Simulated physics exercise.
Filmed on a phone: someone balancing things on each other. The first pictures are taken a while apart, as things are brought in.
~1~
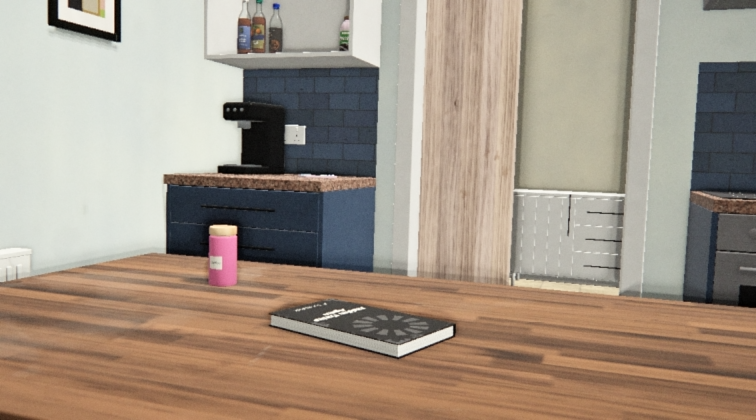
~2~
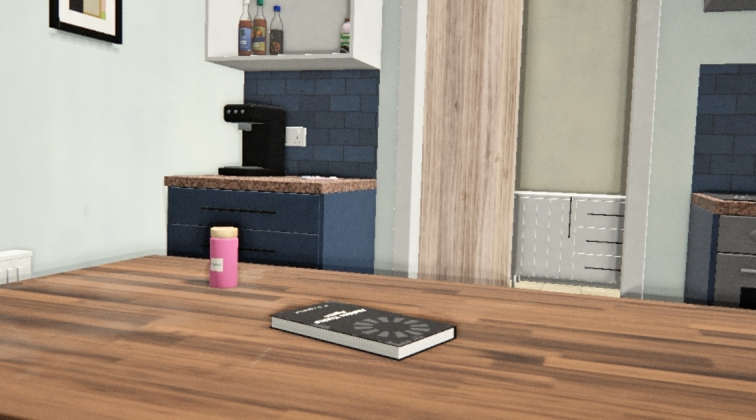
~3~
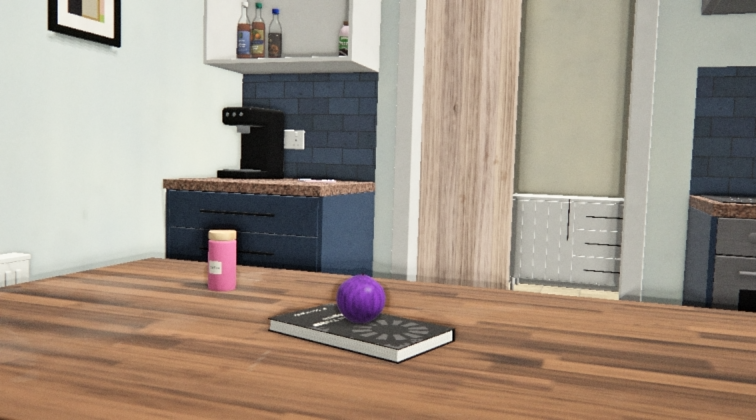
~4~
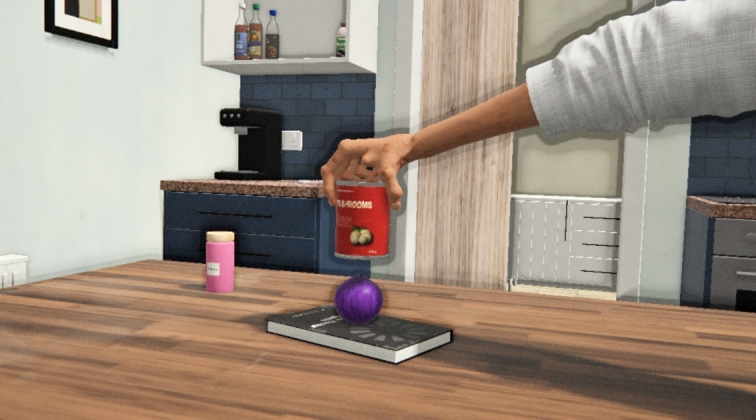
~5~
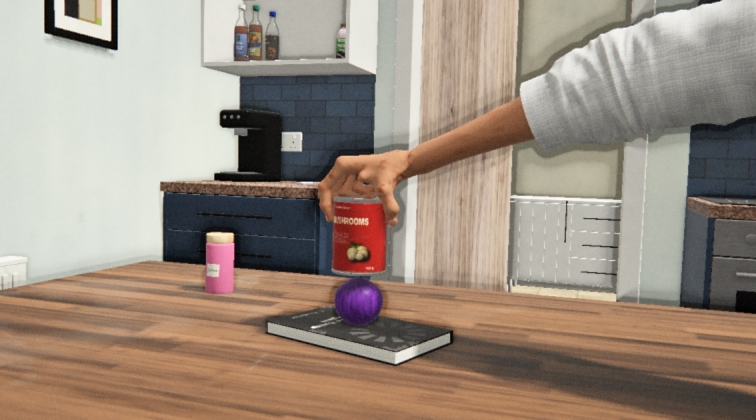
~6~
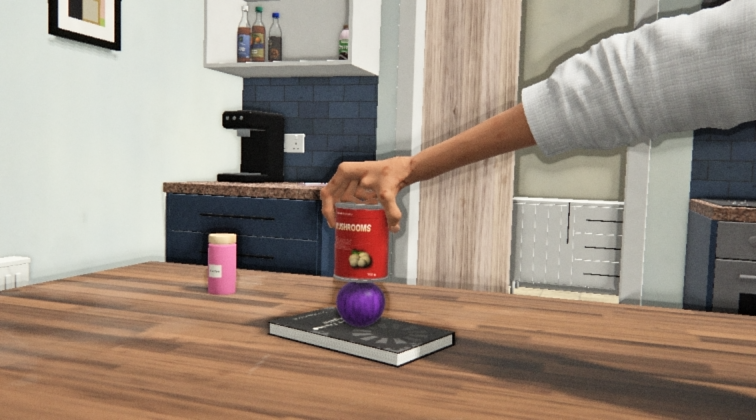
The footage shows a black book lying on a wooden table near a pink shaker; a purple onion appears on the book, then a hand from the right lowers a red tin onto the onion and keeps hold of it.
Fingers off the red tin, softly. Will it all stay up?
In the end the pile loses its balance.
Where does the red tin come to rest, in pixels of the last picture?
At about (192, 287).
Then, 0.60 s past the last view, red tin rocked 35° from its first pose near (332, 247).
Then, 0.70 s past the last view, red tin now fallen.
Then, 0.90 s past the last view, things are still on the move.
Then, 1.10 s past the last view, as before.
Finally, fallen, red tin; the other 3 still in place. Final places as the last picture's camera would see them, red tin near (192, 287). The pile comes apart.
